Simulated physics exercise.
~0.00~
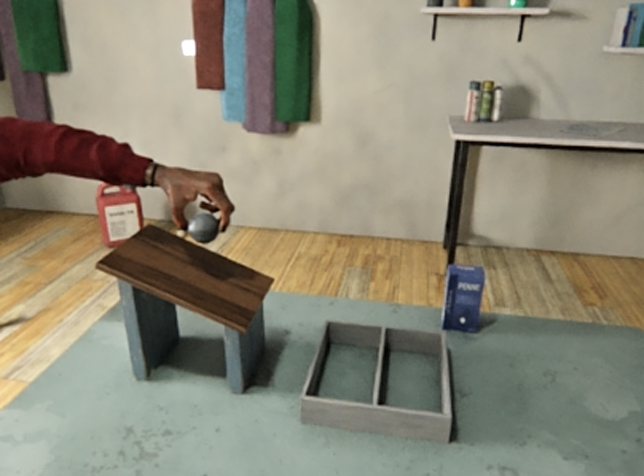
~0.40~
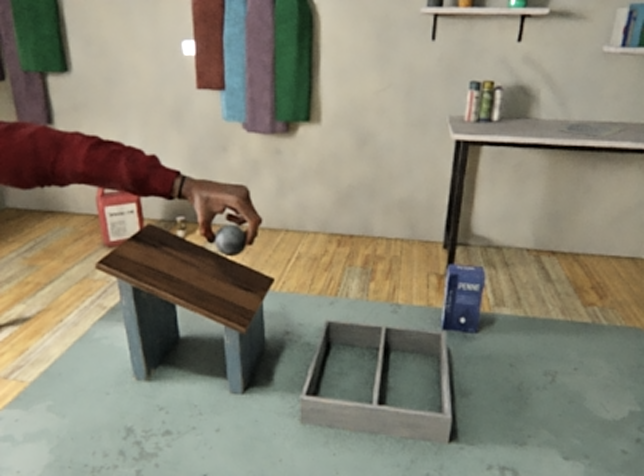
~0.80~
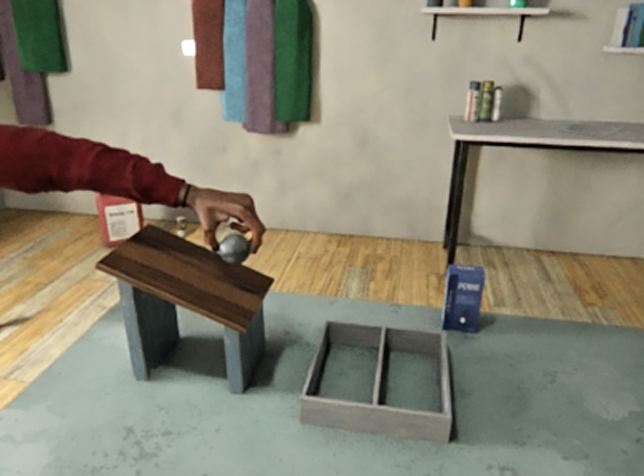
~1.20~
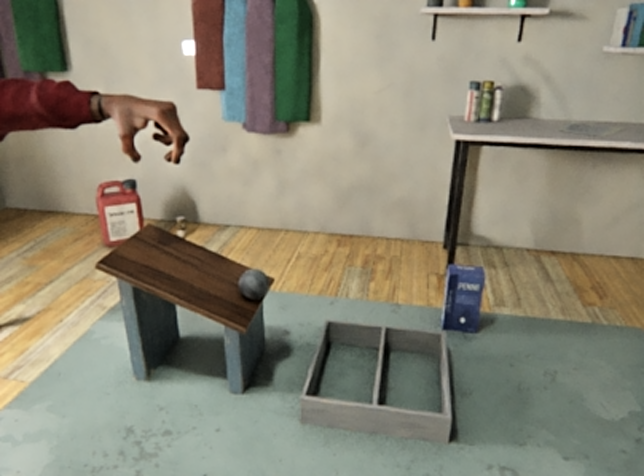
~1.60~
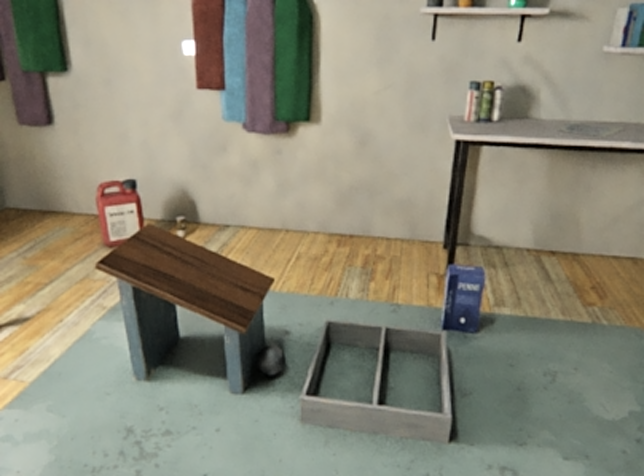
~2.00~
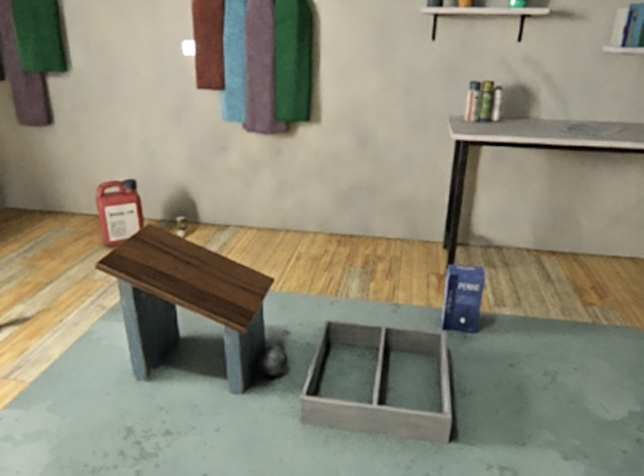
A grey ball was held by a hand above a sloping wooden board, moved slightly right and lowered, then let go, rolling off the low end and dropping to the floor beside the board's support, outside the two-bay tray, while a blue carton stayed put.
